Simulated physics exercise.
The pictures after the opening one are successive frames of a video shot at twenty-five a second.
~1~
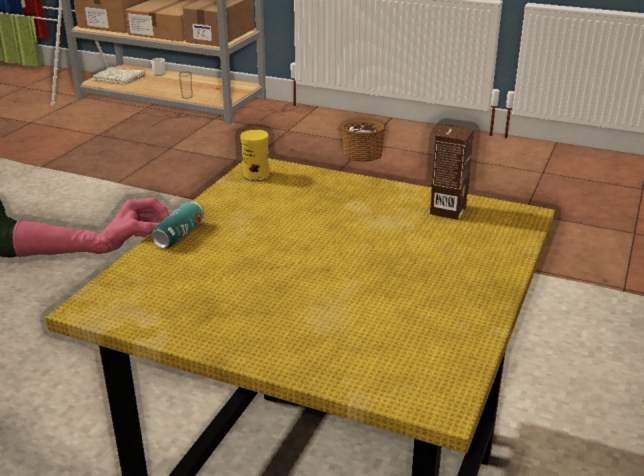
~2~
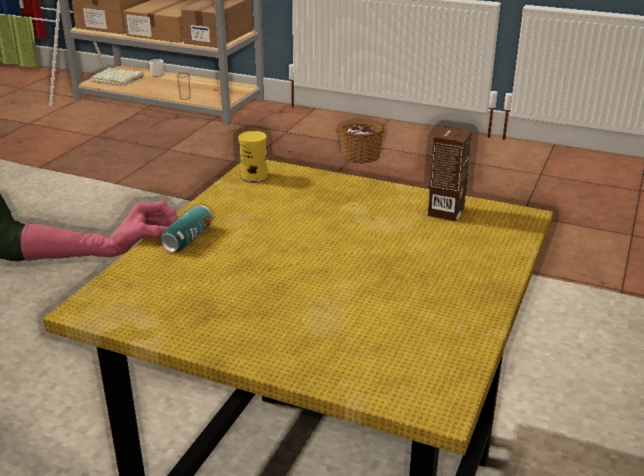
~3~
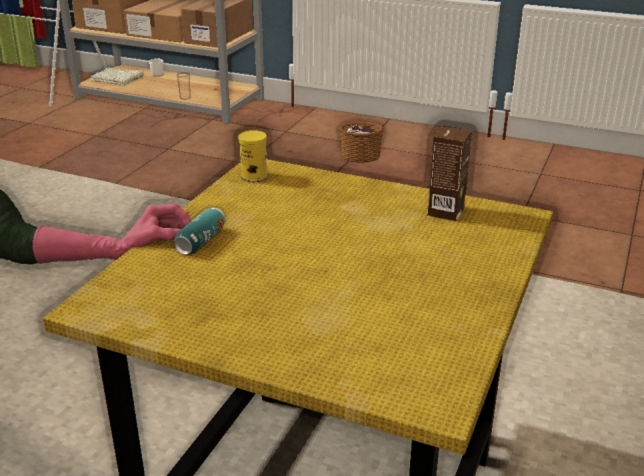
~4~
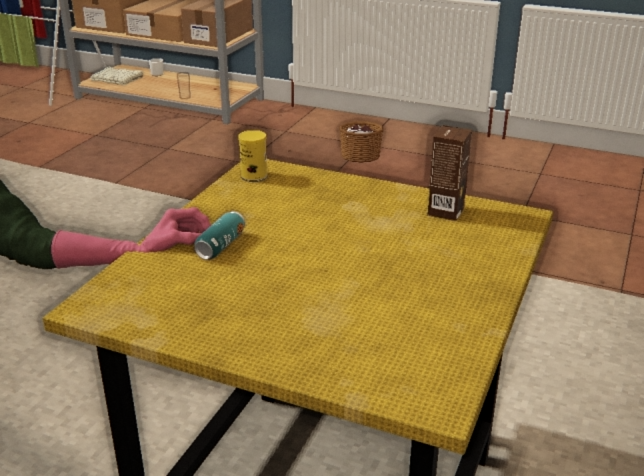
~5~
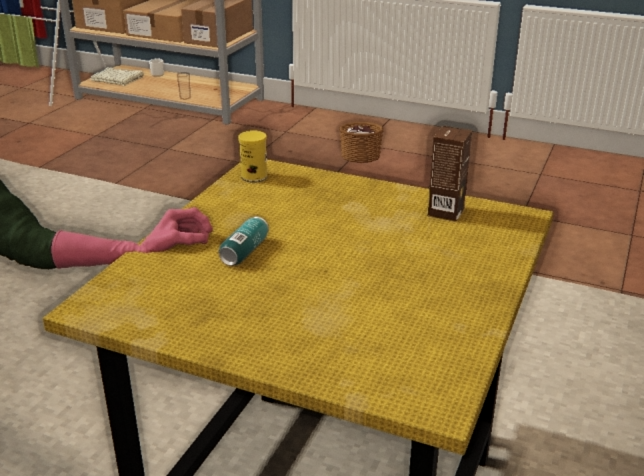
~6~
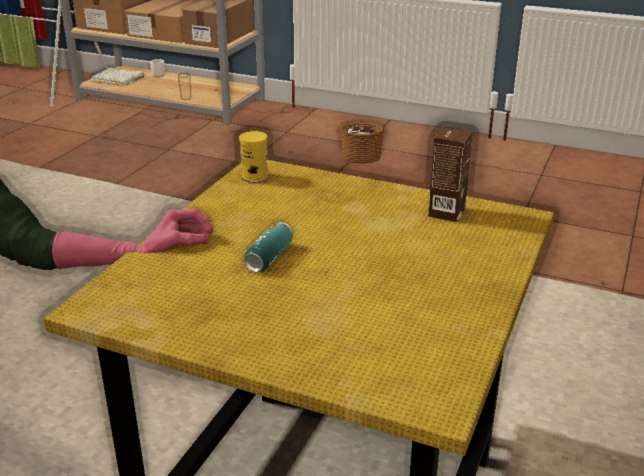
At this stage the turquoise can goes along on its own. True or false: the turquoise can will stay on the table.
False.
Then, 0.20 s later than the last frame, turquoise can moved well along near (392, 274).
Then, 0.40 s later than the last frame, turquoise can moved well along near (516, 303).
Then, 0.60 s later than the last frame, turquoise can now off the table.
Then, 0.80 s later than the last frame, things are still on the move.
When it is over, off the table, turquoise can.
